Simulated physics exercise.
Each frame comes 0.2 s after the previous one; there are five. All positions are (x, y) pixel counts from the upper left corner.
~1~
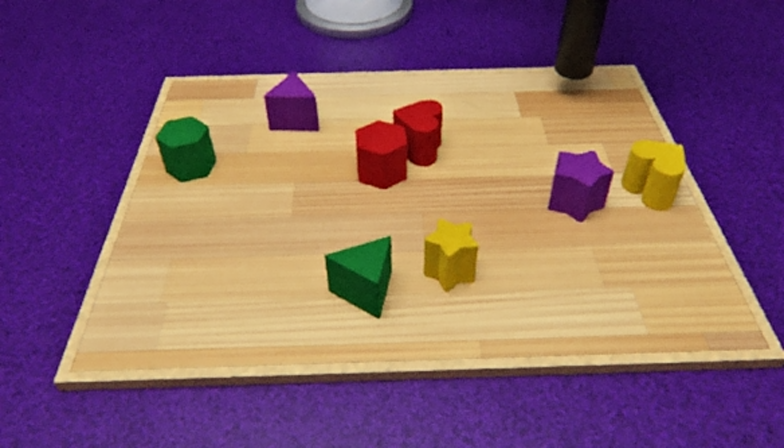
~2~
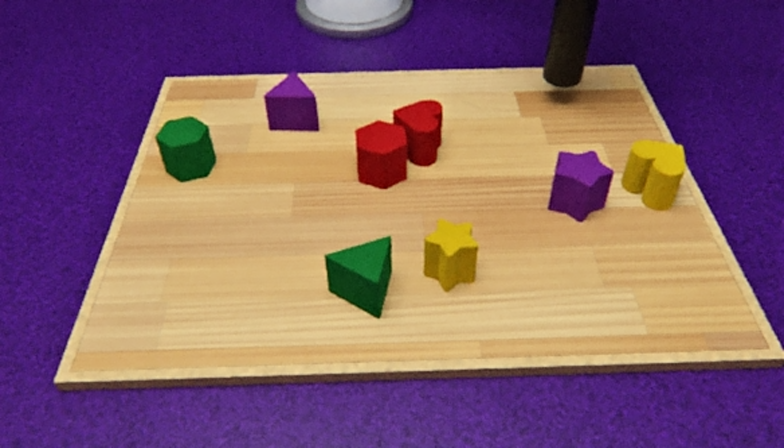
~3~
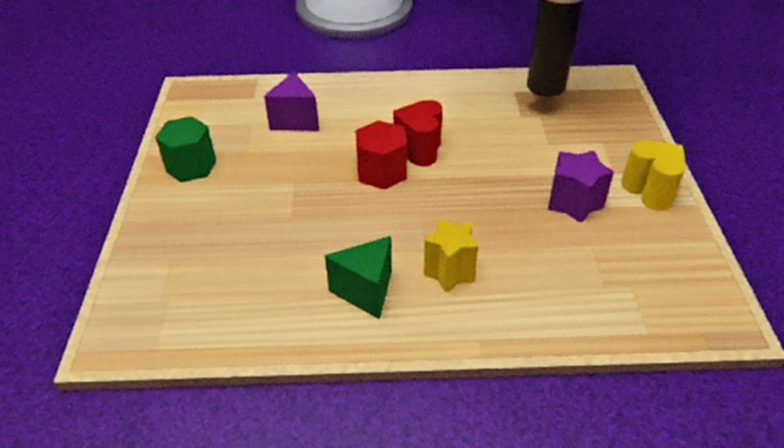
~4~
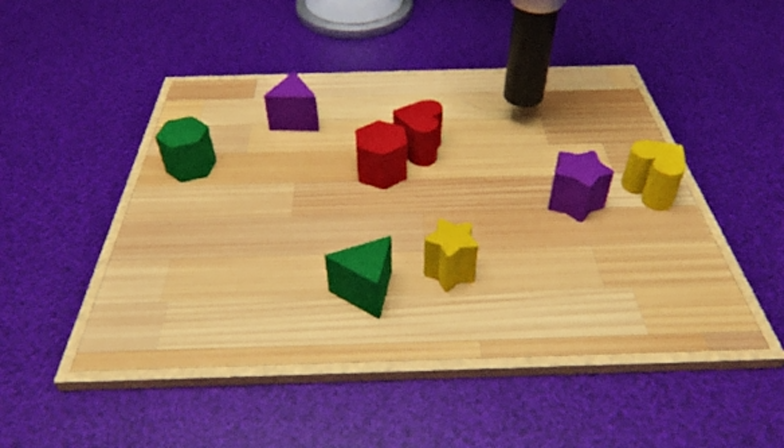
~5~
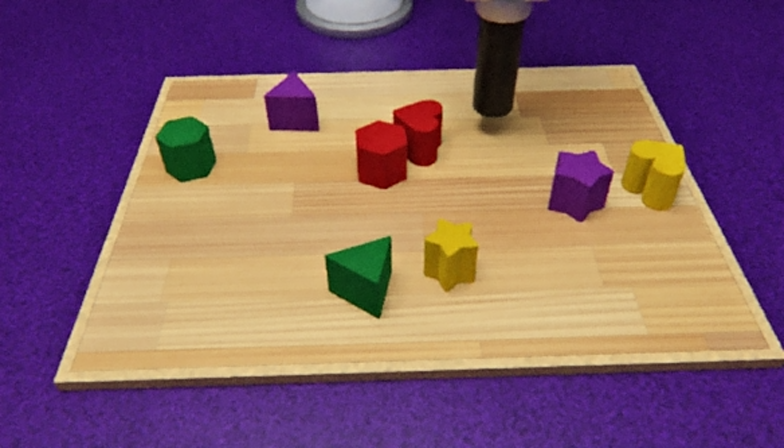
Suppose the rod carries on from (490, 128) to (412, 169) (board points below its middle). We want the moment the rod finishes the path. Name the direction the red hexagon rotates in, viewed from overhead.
It goes anticlockwise.
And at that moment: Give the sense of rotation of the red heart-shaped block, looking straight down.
Clockwise from above.
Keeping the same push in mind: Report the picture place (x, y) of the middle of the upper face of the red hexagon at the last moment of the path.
The middle of its upper face will lie at (349, 143).
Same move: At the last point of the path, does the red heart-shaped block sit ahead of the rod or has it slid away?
The red heart-shaped block slips off.
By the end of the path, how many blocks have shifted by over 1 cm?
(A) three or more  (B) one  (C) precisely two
That would be C.
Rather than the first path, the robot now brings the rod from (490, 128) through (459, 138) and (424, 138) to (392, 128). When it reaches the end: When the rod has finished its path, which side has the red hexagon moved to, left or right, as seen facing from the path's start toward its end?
It's pushed left.
On the path given first. One third of the way, rod (467, 120); nothing pushed yet.
Two thirds of the way, rod (440, 133); red hexagon (370, 139); red heart-shaped block (402, 116).
At the end, rod (413, 147); red hexagon (349, 143), turned 45° anticlockwise; red heart-shaped block (383, 117), turned 30° clockwise.
